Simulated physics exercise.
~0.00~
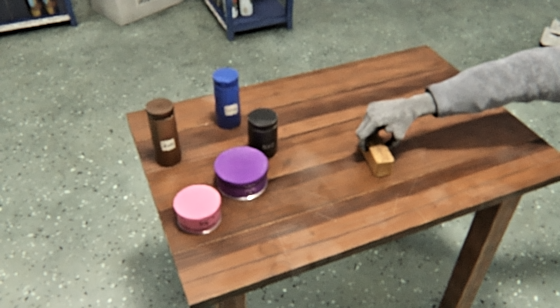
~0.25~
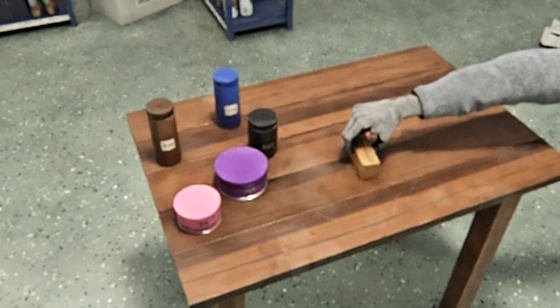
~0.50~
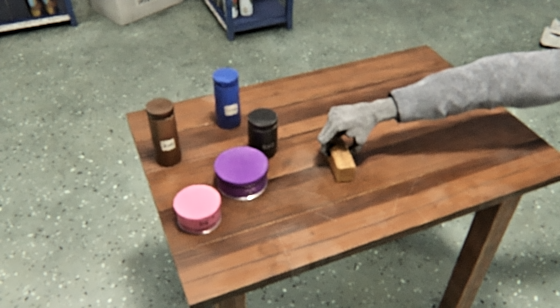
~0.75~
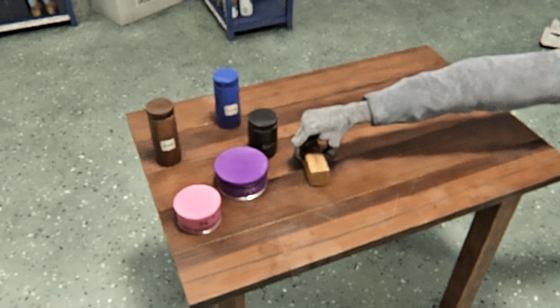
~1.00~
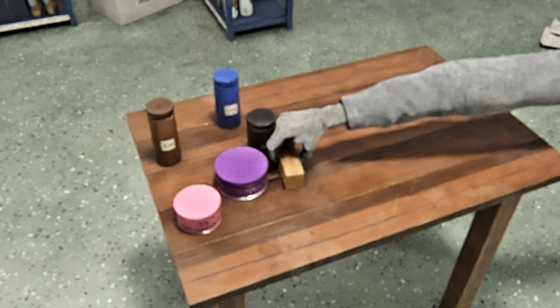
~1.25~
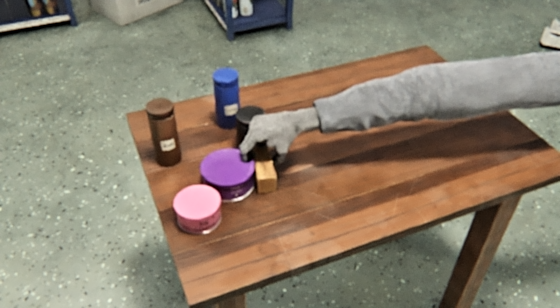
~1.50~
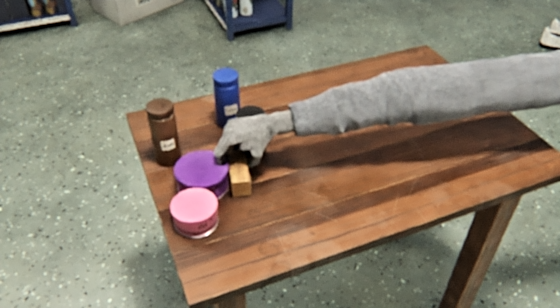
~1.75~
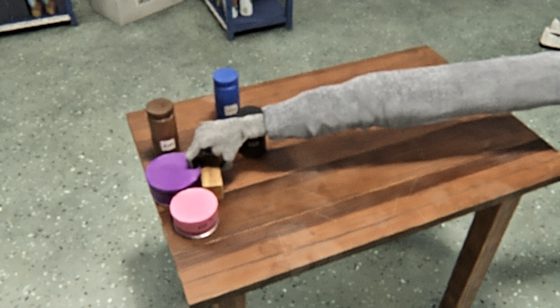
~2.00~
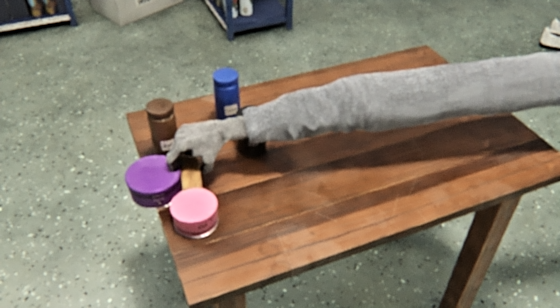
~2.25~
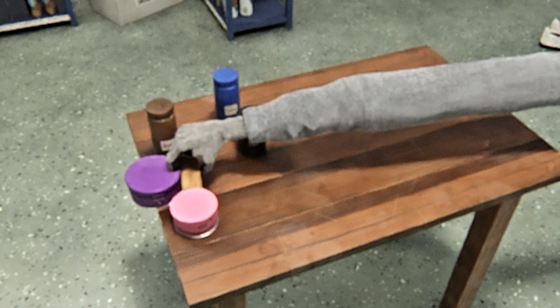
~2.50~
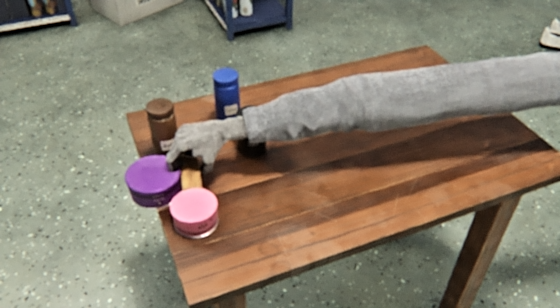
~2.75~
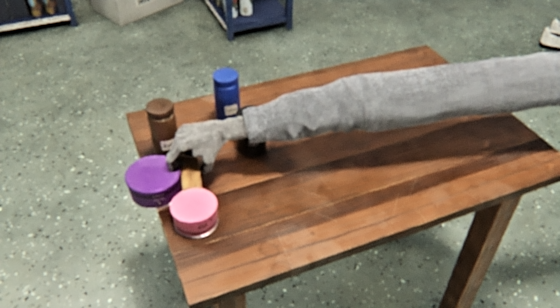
A gray-gloved hand in a long gray sleeve reaches in from the right and slides a small wooden block leftward across a brown wooden table, seen from above on a speckled green floor. On the table's left side stand a brown jar, a blue jar, a black jar, a round purple tub and a pink tub. The block reaches the purple tub and pushes it left, while the black jar shifts slightly and stays upright. The purple tub slides between the brown jar and pink tub to the left edge. The hand stops, and the tub rests there, jutting past the edge without falling.
